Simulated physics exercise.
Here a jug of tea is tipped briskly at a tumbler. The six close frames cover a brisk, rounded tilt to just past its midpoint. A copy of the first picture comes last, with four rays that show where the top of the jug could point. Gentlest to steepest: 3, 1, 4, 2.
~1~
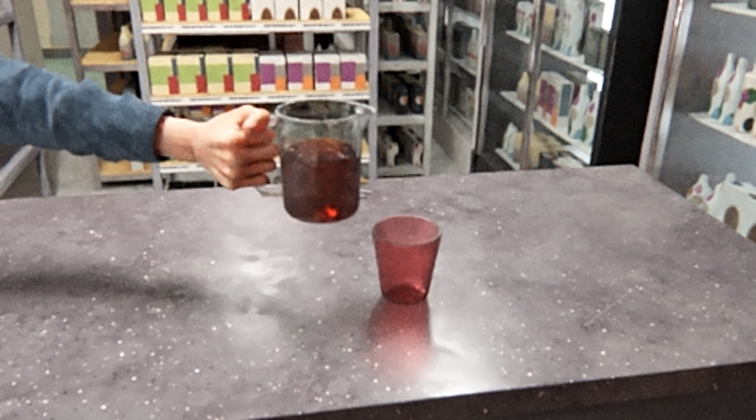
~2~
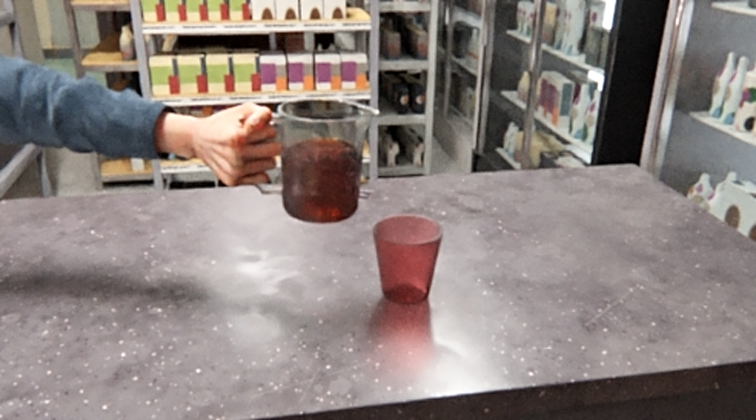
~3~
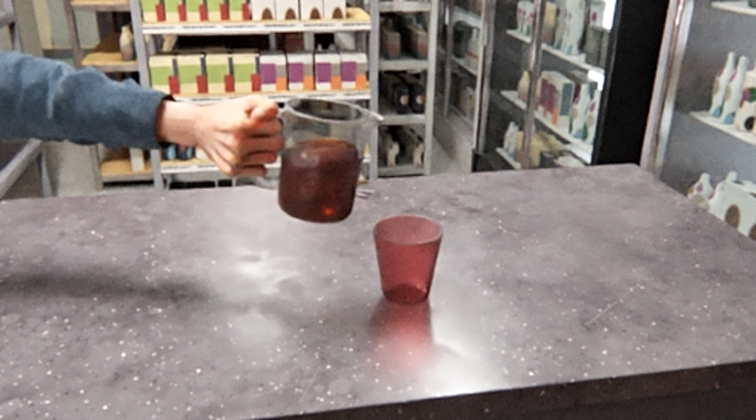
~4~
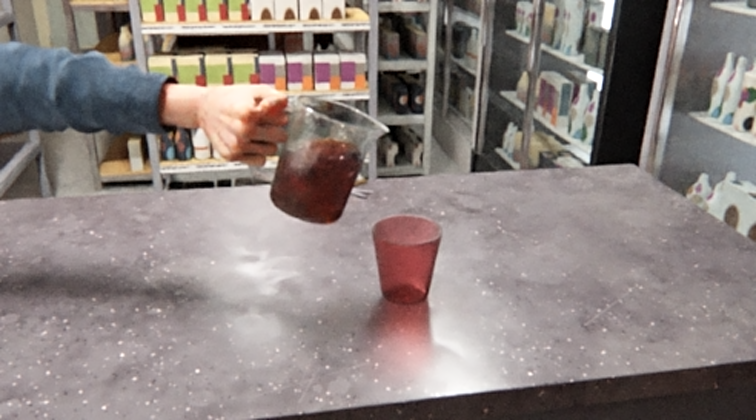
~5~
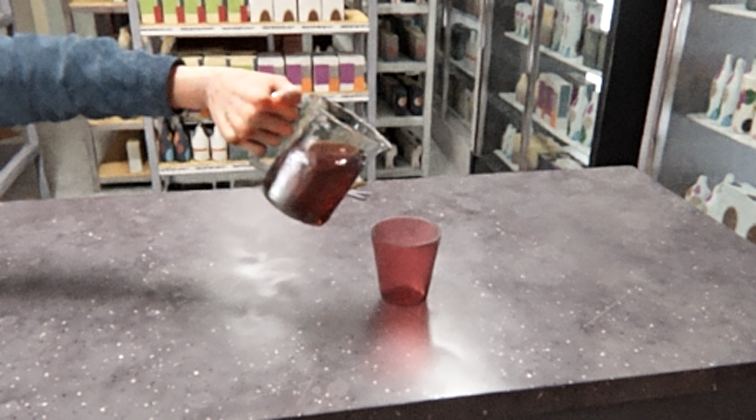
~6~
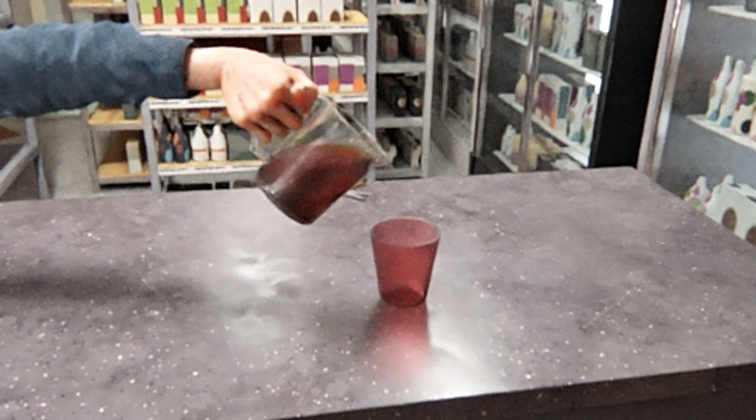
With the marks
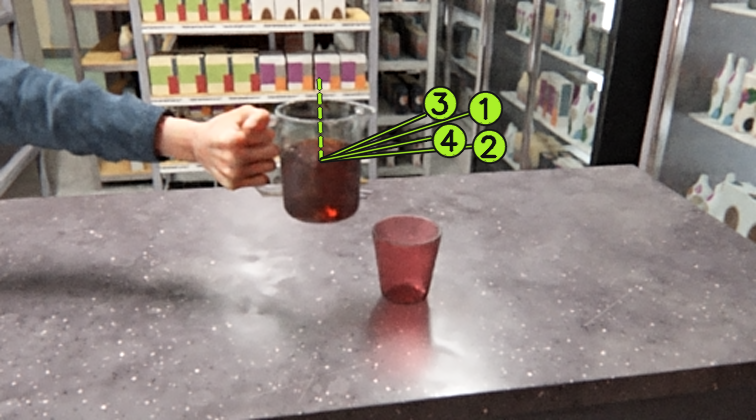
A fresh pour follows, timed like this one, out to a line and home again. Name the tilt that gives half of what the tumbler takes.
Mark 3.
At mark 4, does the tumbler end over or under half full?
Over.
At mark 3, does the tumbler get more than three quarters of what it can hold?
No.
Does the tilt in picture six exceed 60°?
No, it does not.
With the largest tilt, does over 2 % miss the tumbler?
Yes.
On the marked copy, 1 at (469, 113); 2 at (472, 146); 3 at (425, 114); 4 at (431, 138).
With 1, the tumbler ends with about 64 % of what it can hold; 3 % of the tea is spilt.
With 2, the tumbler ends with about 75 % of what it can hold; 20 % of the tea is spilt.
With 3, the tumbler ends with about 47 % of what it can hold.
With 4, the tumbler ends with about 71 % of what it can hold; 11 % of the tea is spilt.
